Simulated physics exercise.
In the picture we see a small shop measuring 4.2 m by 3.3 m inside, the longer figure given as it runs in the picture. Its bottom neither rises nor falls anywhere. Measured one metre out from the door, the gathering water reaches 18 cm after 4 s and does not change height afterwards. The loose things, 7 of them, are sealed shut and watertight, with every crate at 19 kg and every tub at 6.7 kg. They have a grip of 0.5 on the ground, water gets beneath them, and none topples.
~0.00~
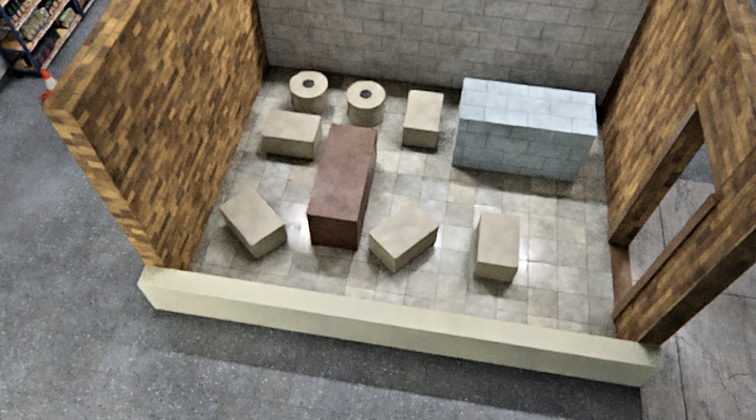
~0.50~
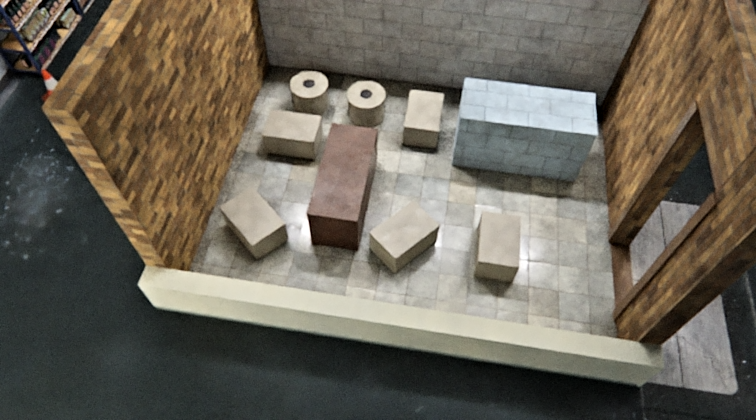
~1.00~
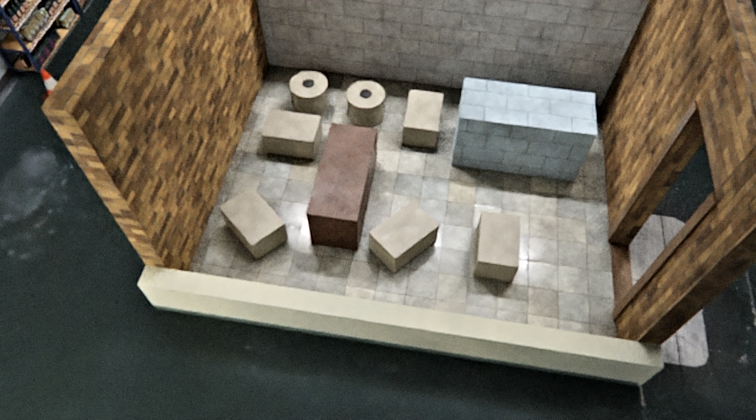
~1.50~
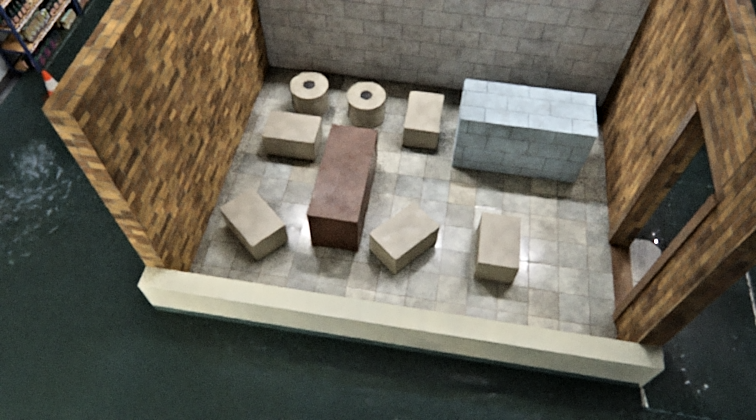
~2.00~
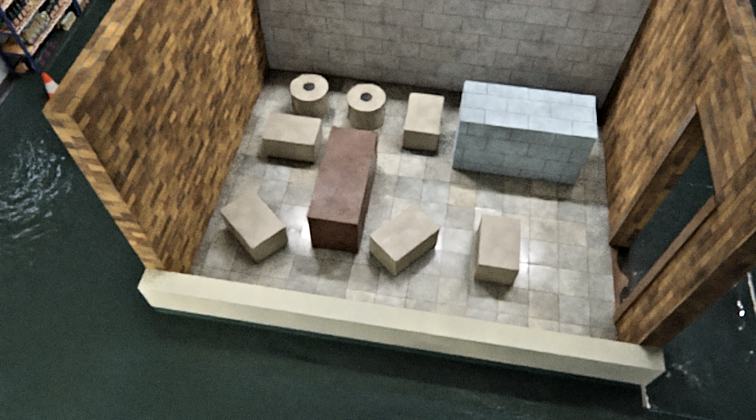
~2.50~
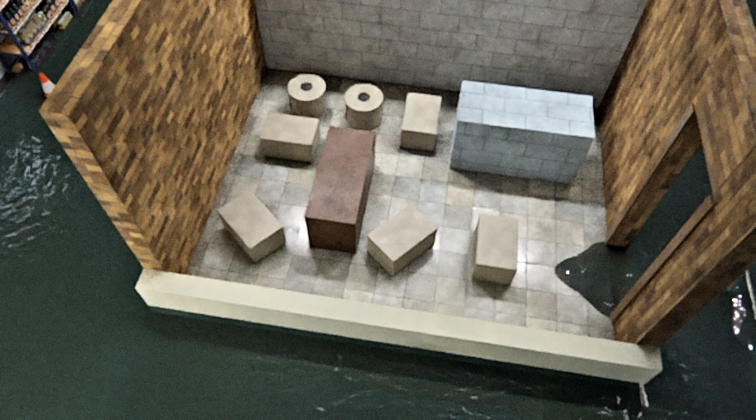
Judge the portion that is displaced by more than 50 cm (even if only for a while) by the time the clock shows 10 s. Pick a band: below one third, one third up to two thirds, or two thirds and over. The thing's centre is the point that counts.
The share is below one third.
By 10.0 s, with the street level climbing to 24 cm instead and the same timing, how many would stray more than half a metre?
The count would be 2.
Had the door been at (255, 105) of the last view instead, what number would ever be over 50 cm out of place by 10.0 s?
Then 2 of them would.
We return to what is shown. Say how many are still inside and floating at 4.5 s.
I count 0.
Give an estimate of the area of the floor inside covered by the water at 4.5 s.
Roughly 3.5 m2 of it is wet.
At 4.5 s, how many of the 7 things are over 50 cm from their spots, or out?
I make it 0 by then.
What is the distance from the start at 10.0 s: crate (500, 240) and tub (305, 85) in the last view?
60 cm and 0 cm respectively.
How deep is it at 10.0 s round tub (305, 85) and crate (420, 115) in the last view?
I'd estimate 4 cm for the first and 4 cm for the second.
After 3.5 s 0 of 7 are over 50 cm from their spots; 0 afloat.
After 4.5 s 0 of 7 are over 50 cm from their spots; 0 afloat.
After 7.0 s 0 of 7 are over 50 cm from their spots; 0 afloat.
After 10.0 s 1 of 7 are over 50 cm from their spots, and 1 have been at some point; 2 afloat.
